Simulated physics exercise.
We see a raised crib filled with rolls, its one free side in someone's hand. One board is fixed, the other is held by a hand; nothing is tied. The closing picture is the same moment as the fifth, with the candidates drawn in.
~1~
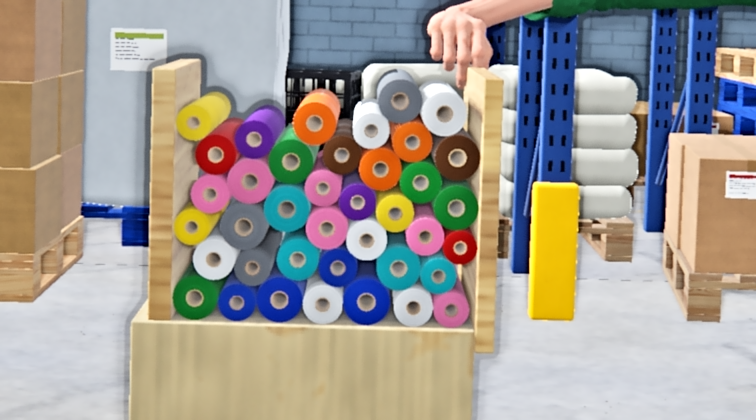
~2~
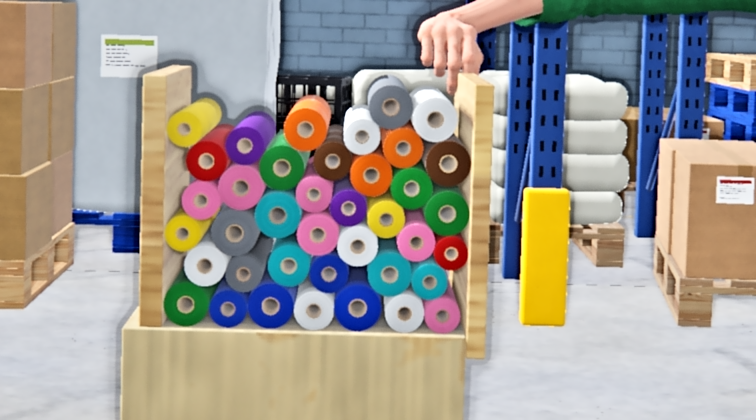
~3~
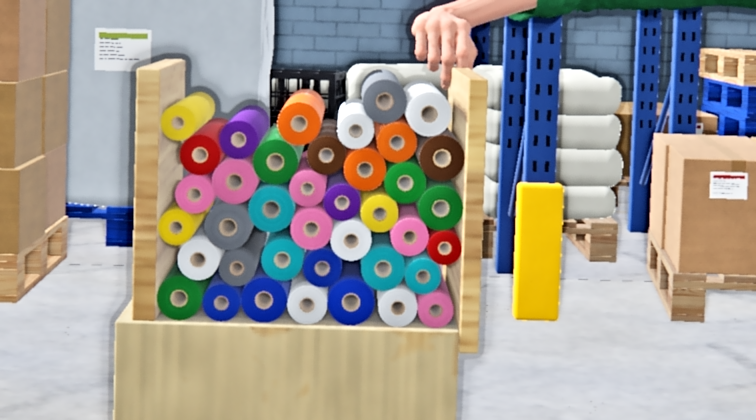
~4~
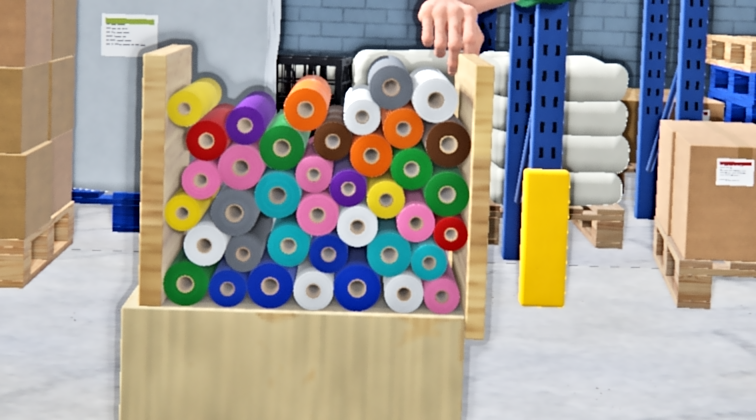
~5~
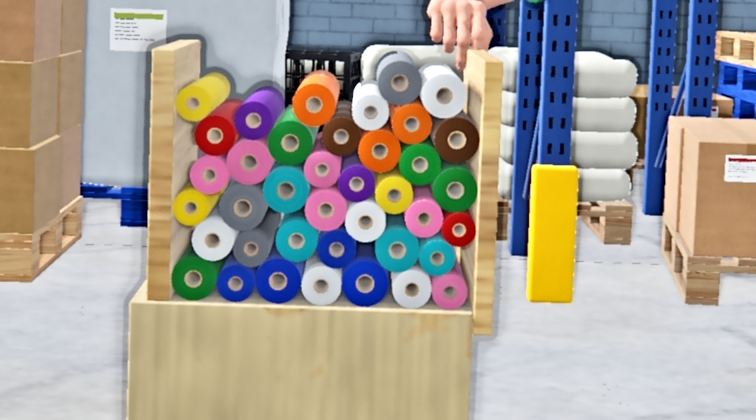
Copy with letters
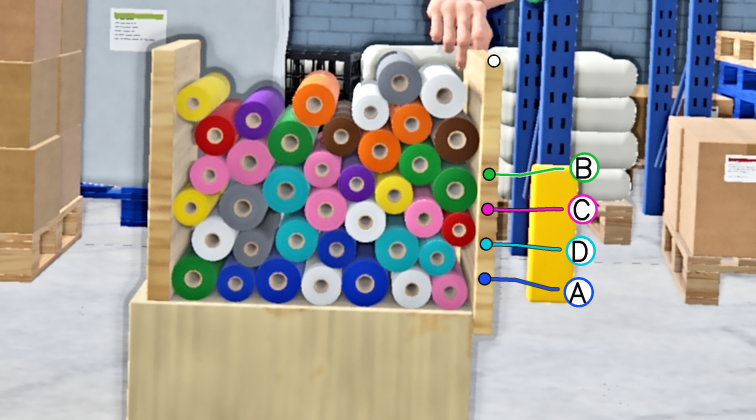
A hand at the end of a green-sleeved arm rests on the top of the right side board of a raised wooden crib, barely shifting, in a warehouse seen from the front. Rolls in yellow, red, purple, orange, green, pink, turquoise, blue, grey, brown and white lie stacked between the boards, with a yellow post at right. The rolls show no clear movement, while the camera sways slightly.
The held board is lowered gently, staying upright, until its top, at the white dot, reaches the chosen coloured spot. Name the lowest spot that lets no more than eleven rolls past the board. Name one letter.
No lower than D.
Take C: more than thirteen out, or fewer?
At C, fewer than thirteen.
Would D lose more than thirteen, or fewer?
Fewer than thirteen.
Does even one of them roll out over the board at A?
Yes.
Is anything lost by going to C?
Yes, at C.
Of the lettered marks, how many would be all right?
Three of the four.
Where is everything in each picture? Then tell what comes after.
A turquoise roll (298, 259); a white roll (367, 240); a turquoise roll (287, 209), in the first picture.
A turquoise roll (278, 215); a pink roll (201, 200), in the second picture.
A brown roll (327, 156); an orange roll (300, 124), in the third picture.
Side board (469, 185); a green roll (186, 284), in the fourth picture.
A white roll (412, 290); a turquoise roll (297, 240); a white roll (366, 222), in the fifth picture.
On the marked copy, A at (485, 279); B at (489, 174); C at (488, 209); D at (486, 244); the white dot at (494, 61).
Taking D. A third of the way, top of the board (481, 140).
Two thirds of the way, top of the board (477, 229).
When it is over, top of the board (476, 243), about six out over the board.
As for the rest, A more than eleven out over the board; B none out over the board; C two out over the board.
